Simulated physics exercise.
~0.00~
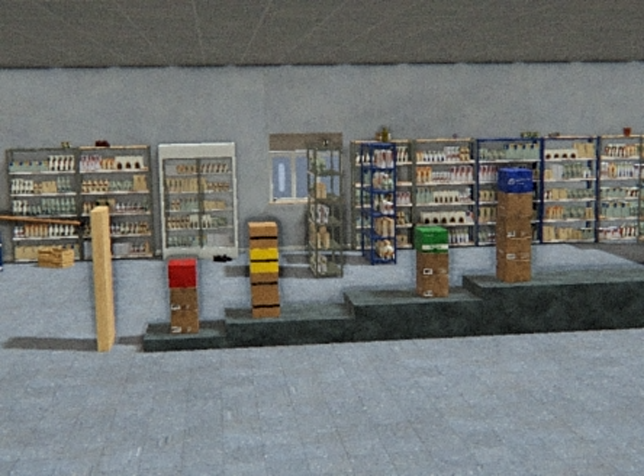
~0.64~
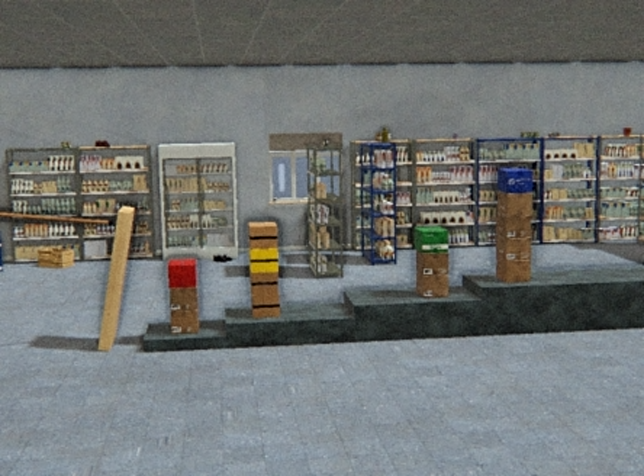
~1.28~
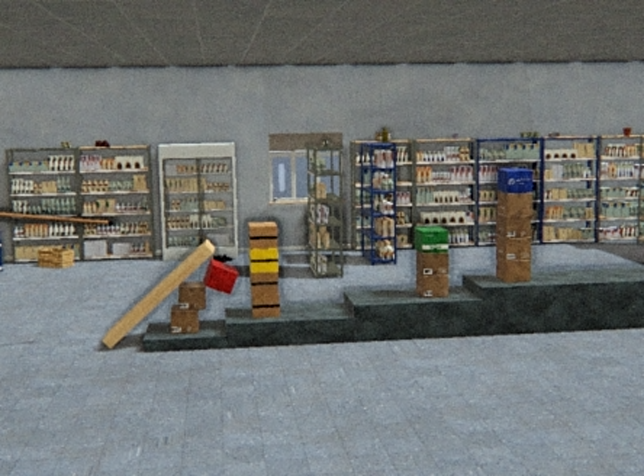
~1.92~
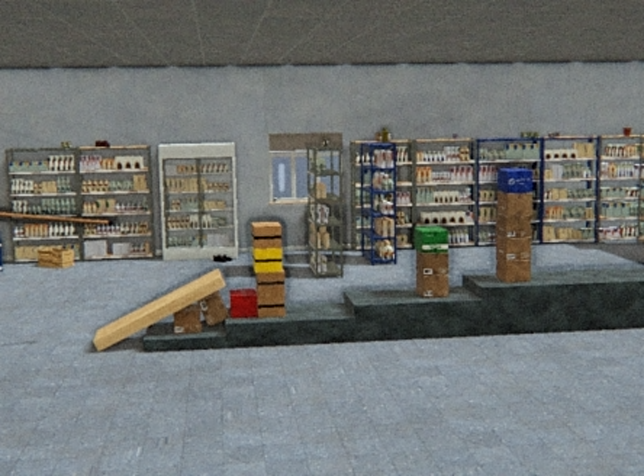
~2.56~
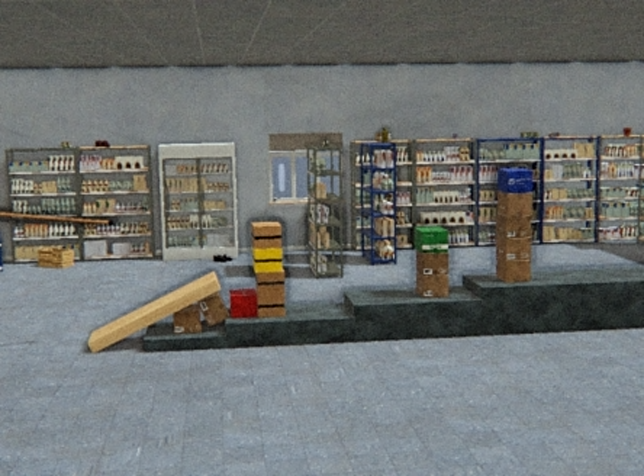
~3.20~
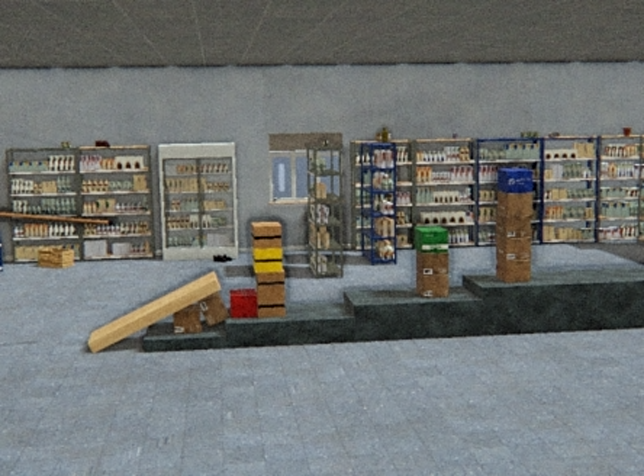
A pale wooden board stands upright at the left of a storeroom, seen from a fixed view facing stocked shelves along a grey wall. To its right, stacks of brown cartons rise on dark steps, marked by red, yellow, green and blue boxes in turn. The board tips rightward into the first stack, knocking the red box off the top. The red box drops beside the yellow-marked stack, which shifts slightly but stays standing. The board settles at a slant over the tumbled brown cartons, while the green and blue boxes remain in place atop their stacks.
